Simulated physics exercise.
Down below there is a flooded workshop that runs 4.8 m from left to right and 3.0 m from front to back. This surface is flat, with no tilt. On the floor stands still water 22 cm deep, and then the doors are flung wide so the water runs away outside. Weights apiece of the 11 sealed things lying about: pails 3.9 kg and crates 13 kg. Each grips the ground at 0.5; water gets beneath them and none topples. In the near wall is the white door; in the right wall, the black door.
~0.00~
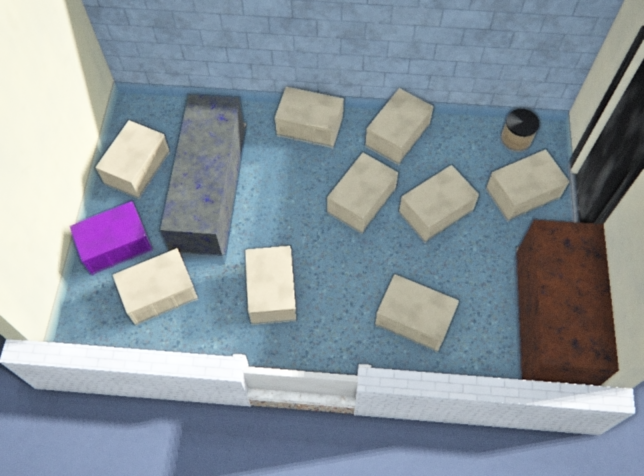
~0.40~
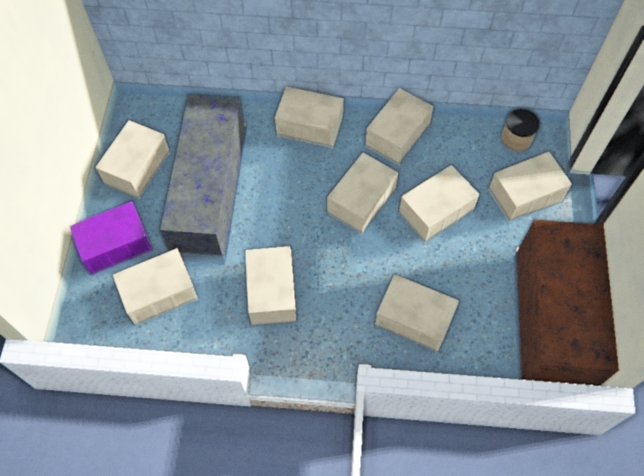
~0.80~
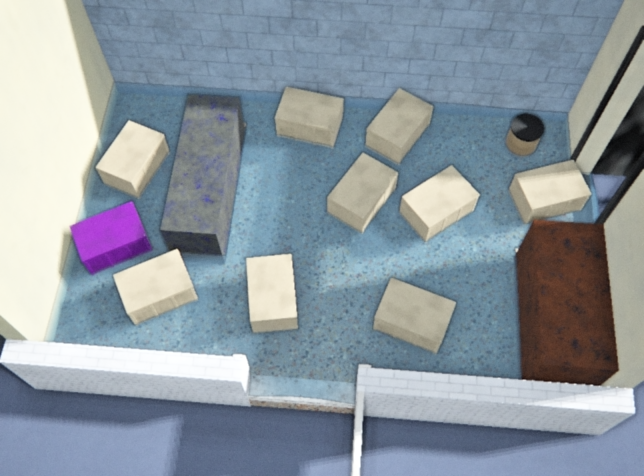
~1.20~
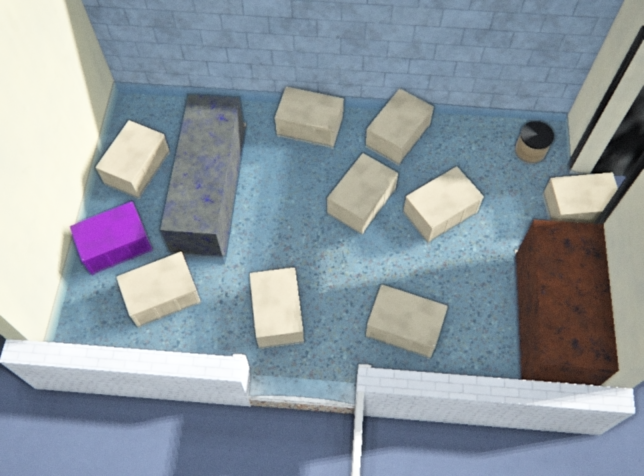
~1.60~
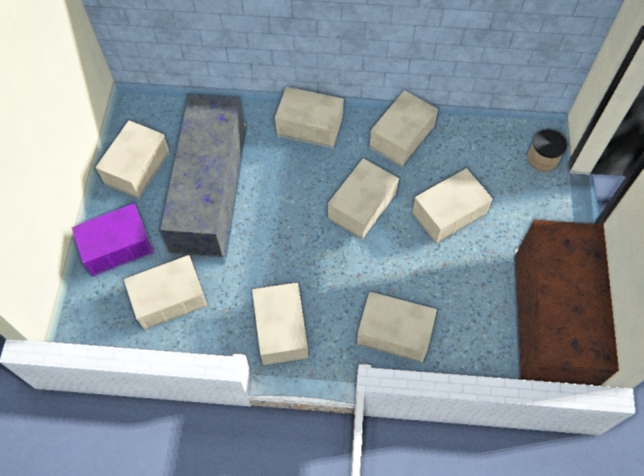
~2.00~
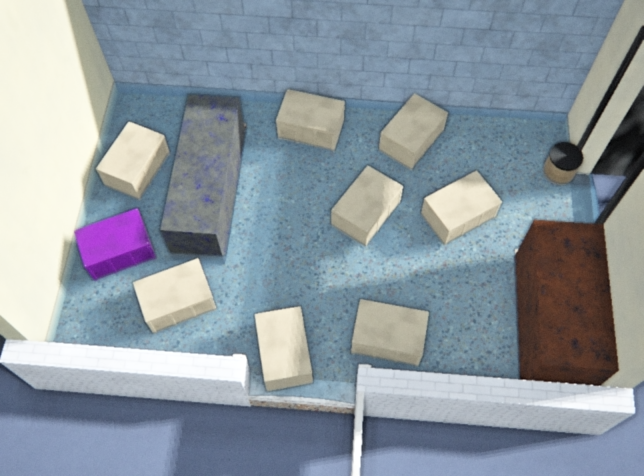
White and black doors opening in a flooded room, a pale crate drifting out at right while a pail and others shift.
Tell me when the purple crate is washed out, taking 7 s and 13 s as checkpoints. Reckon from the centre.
The exit falls inside the interval.
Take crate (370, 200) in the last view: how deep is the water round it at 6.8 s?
Around 13 centimetres.
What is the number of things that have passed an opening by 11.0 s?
The answer is 8 at that time.
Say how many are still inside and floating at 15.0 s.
At that point I count 2.
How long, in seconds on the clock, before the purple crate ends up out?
That happens at about 9.0 s.
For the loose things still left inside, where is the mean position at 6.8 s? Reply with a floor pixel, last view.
Somewhere near (350, 237).
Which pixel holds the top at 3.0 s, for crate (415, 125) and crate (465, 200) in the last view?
About (441, 129) for the first and (493, 200) for the second.
After 3.0 s the purple crate is near (112, 255), 0.2 m from its start, afloat; 3 of 11 are out; 8 afloat.
After 6.8 s the purple crate is near (221, 311), 1.3 m from its start, afloat; 5 of 11 are out; 6 afloat.
After 11.0 s the purple crate has gone out (at 8.9 s); 8 of 11 are out; 3 afloat.
After 15.0 s the purple crate has gone out (at 8.9 s); 9 of 11 are out; 2 afloat.
